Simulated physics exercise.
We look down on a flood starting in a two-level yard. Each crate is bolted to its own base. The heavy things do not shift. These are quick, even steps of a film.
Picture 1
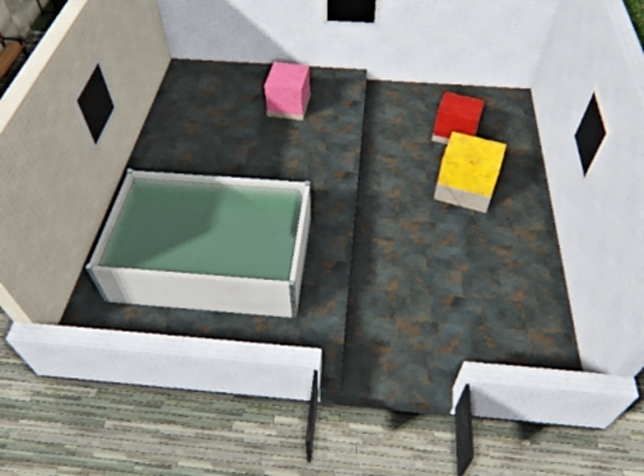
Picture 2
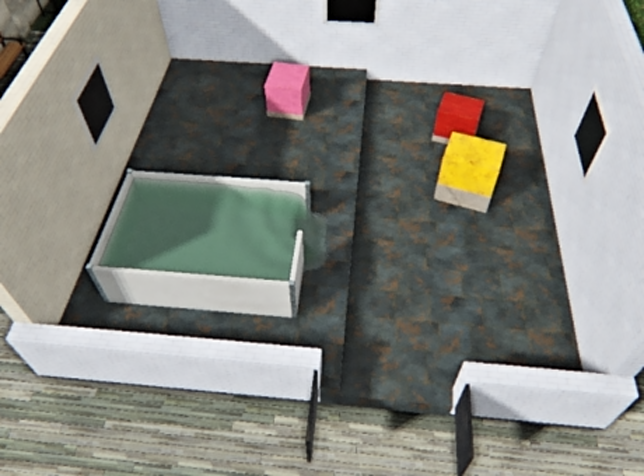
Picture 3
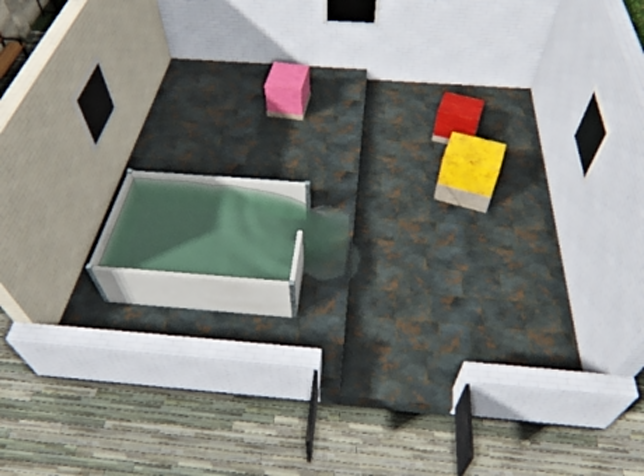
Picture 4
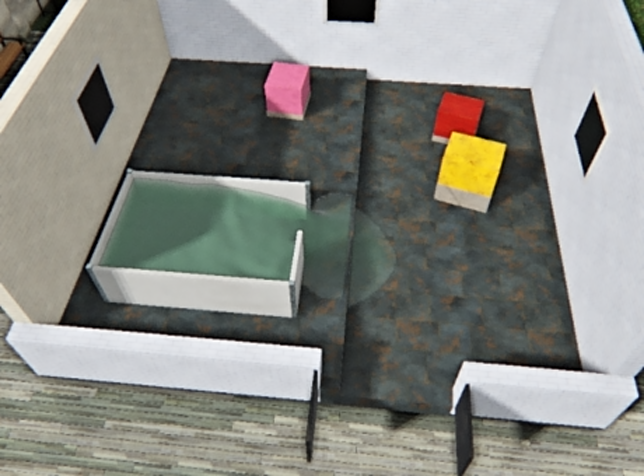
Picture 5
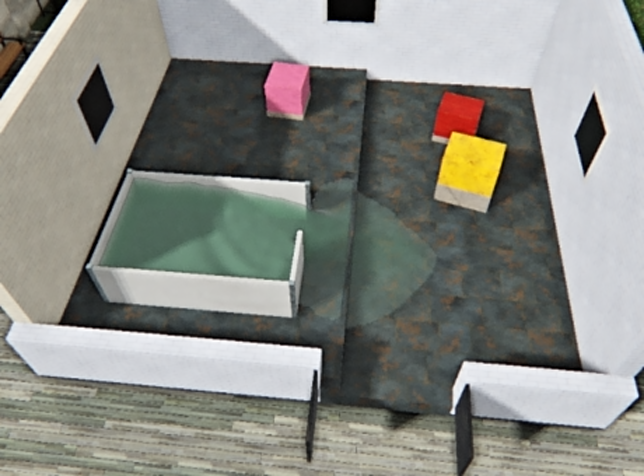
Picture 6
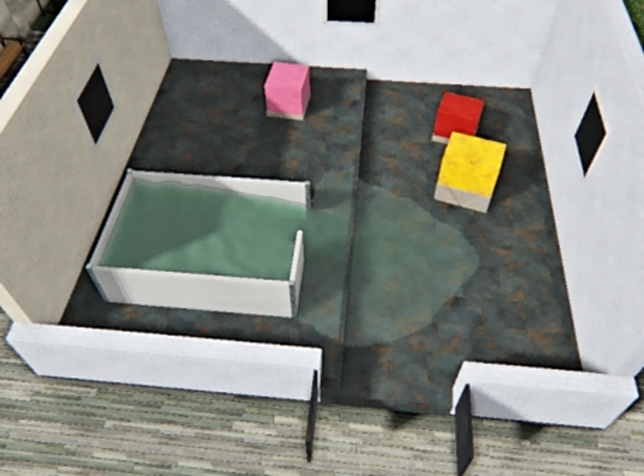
White tank of green water opening on its right side and pouring a widening pool rightward across the dark yard floor.
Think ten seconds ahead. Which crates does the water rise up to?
One by one: The pink crate stays dry; the red crate gets wet; the yellow crate stays dry.
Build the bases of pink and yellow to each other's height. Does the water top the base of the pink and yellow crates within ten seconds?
The pink crate stays dry; the yellow crate is wetted.
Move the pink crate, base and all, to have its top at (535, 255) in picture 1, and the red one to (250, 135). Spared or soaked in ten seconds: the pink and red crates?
In short: Pink gets wet; red keeps dry.
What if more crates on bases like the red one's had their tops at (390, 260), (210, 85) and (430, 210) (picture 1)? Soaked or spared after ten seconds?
In that order: Is topped, keeps dry, ends up wet.
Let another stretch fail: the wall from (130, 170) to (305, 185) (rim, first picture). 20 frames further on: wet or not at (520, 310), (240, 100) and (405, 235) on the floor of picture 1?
As listed: Not flooded, under water, not flooded.
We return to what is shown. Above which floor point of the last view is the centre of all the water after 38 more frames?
At about (379, 236).
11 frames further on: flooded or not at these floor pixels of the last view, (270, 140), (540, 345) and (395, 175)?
As listed: Not flooded, awash, awash.
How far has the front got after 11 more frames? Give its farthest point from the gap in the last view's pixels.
I would point to (533, 144).
A moment on, water covers 30 % of the floor; the pink crate not reached, the red crate not reached, the yellow crate water round its plinth.
Next, water covers 35 % of the floor; the pink crate not reached, the red crate water round its plinth, the yellow crate water round its plinth.
Then, water covers 45 % of the floor; the pink crate not reached, the red crate water round its plinth, the yellow crate water round its plinth.
Later, water covers 50 % of the floor; the pink crate not reached, the red crate water round its plinth, the yellow crate water round its plinth.
In the end, water covers 50 % of the floor; the pink crate stayed above the water, the red crate was topped, the yellow crate stayed above the water.
